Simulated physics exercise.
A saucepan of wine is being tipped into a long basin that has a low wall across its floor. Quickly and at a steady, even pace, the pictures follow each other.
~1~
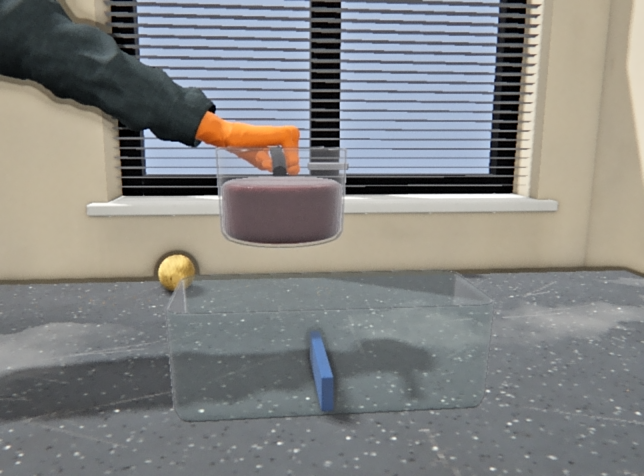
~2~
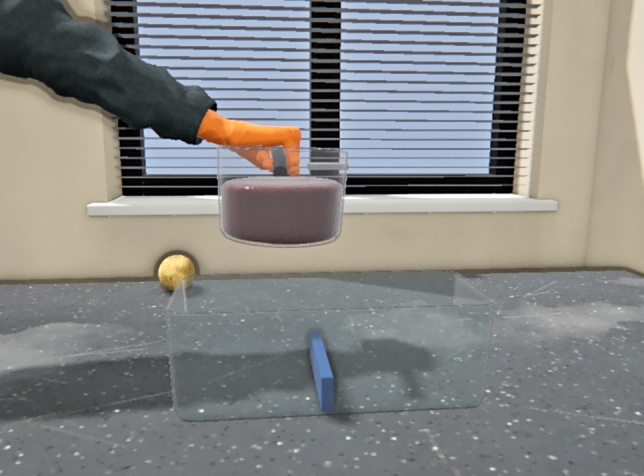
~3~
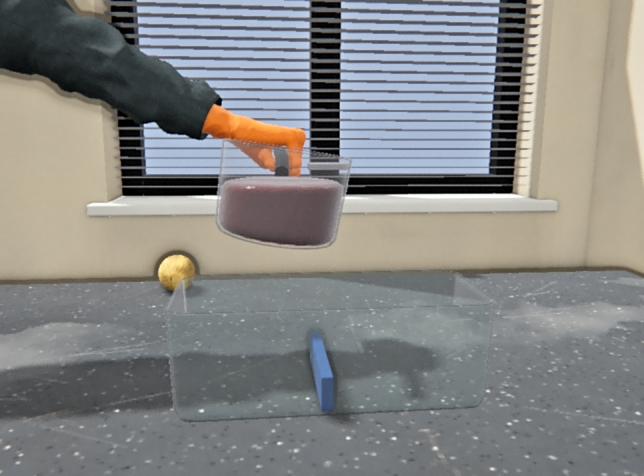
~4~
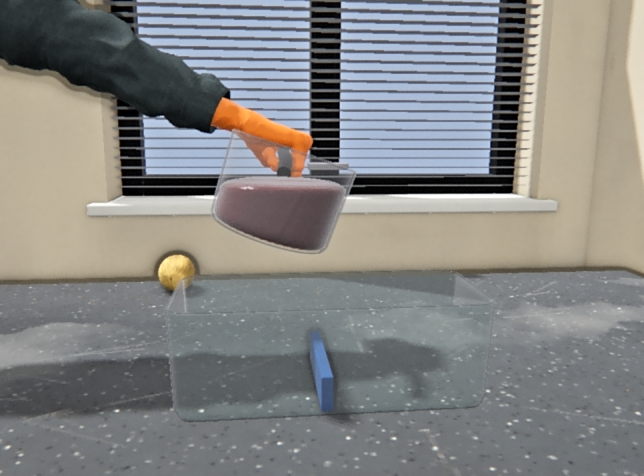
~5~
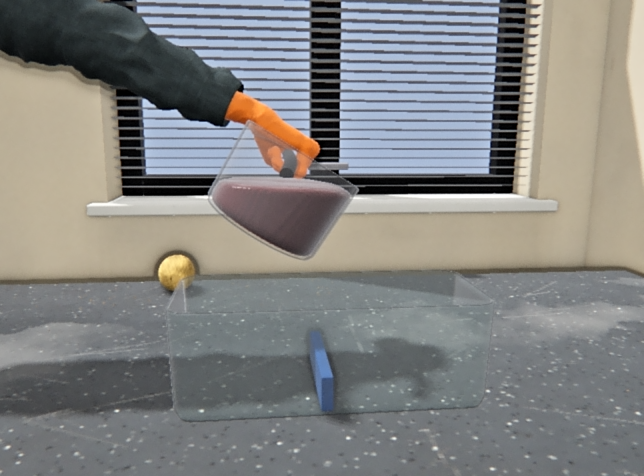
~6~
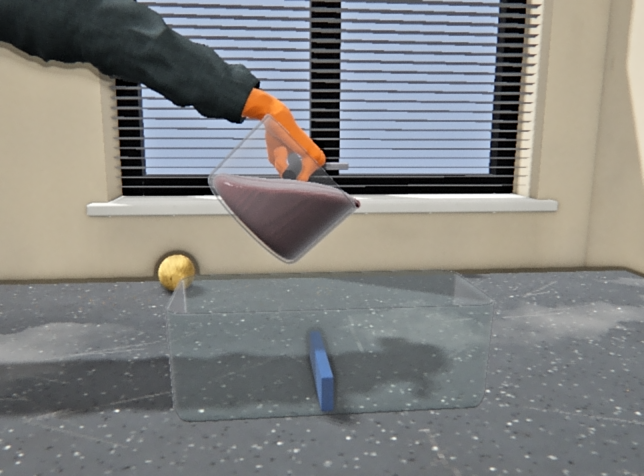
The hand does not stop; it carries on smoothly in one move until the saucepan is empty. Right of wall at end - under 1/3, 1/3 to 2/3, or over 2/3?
High range.
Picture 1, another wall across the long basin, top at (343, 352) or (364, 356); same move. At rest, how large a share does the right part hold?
It would come to roughly 75 per cent the first time and roughly 40 per cent the second.
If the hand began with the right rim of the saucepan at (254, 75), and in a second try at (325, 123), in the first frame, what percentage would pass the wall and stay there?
Near 30 % and 85 %.
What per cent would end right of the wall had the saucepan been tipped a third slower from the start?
Roughly 90 in a hundred.
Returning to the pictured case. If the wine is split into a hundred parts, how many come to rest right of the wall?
Close to 85 in a hundred.
A moment on, the saucepan is tipped right over and 24 per cent is still to pour, 0 is left of the wall and 49 right of it.
Next, the saucepan is tipped right over and 2 per cent is still to pour, 6 is left of the wall and 84 right of it.
Then the saucepan is tipped right over and 0 per cent is still to pour, 9 is left of the wall and 88 right of it.
Later the saucepan is tipped right over and 0 per cent is still to pour, 10 is left of the wall and 87 right of it.
Finally, 11 per cent lies left of the wall, 86 right of it and 3 outside.
